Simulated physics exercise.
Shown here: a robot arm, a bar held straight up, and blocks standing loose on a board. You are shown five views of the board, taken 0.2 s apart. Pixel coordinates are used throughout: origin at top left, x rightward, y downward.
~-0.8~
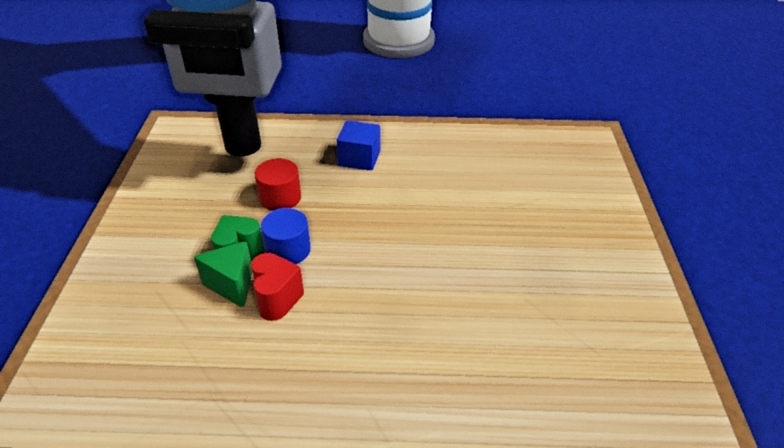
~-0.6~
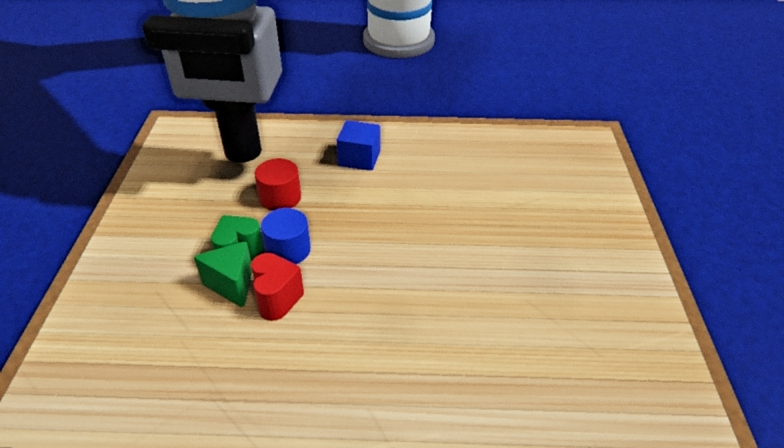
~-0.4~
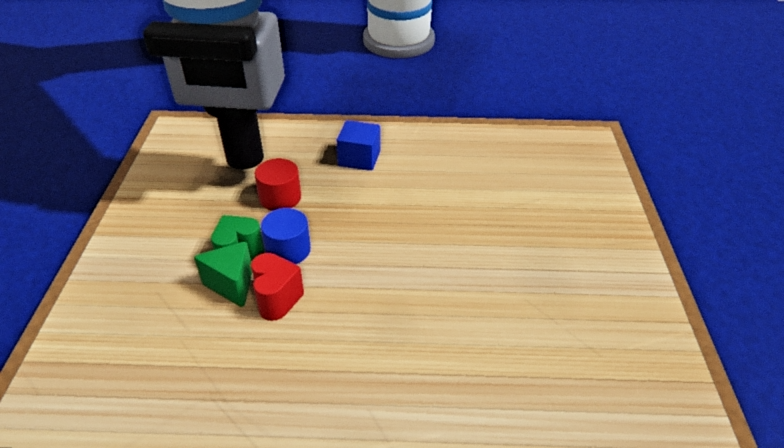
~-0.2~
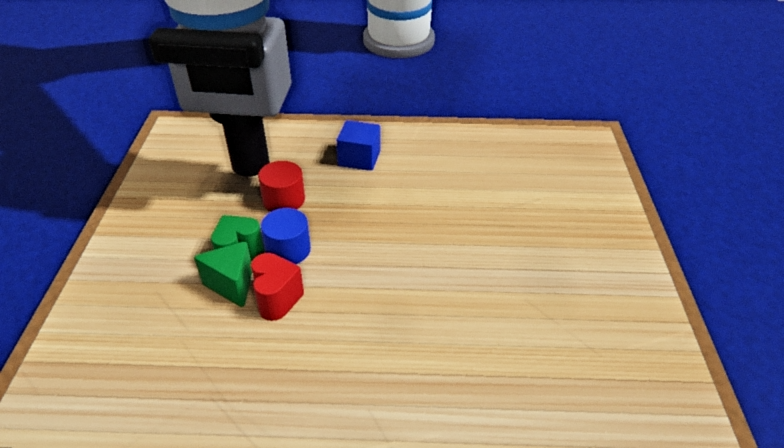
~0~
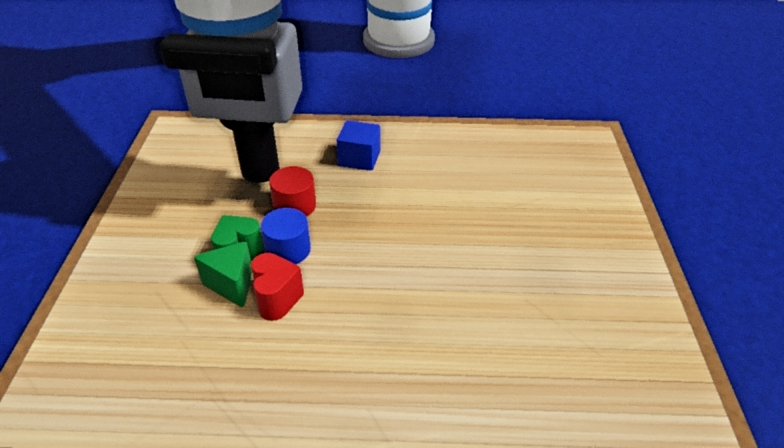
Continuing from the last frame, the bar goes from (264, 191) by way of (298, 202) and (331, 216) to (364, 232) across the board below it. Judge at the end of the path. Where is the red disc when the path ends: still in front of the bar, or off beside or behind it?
The bar pushes it to the end.
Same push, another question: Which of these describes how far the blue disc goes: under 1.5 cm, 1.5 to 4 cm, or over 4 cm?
It will move less than 1.5 cm.
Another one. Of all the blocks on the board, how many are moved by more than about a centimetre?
It should be one, as far as I can tell.
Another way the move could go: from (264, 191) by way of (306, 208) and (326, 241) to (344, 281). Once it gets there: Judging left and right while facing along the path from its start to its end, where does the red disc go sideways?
It heads left.
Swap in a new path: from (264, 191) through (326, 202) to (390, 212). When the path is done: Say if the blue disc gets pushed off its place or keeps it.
It sits in its place.
The first path, step by step. One third of the way, bar at (296, 182); red disc at (325, 193).
Two thirds of the way, bar at (329, 196); red disc at (356, 211).
At the end, bar at (363, 212); blue disc still; red disc at (385, 232).
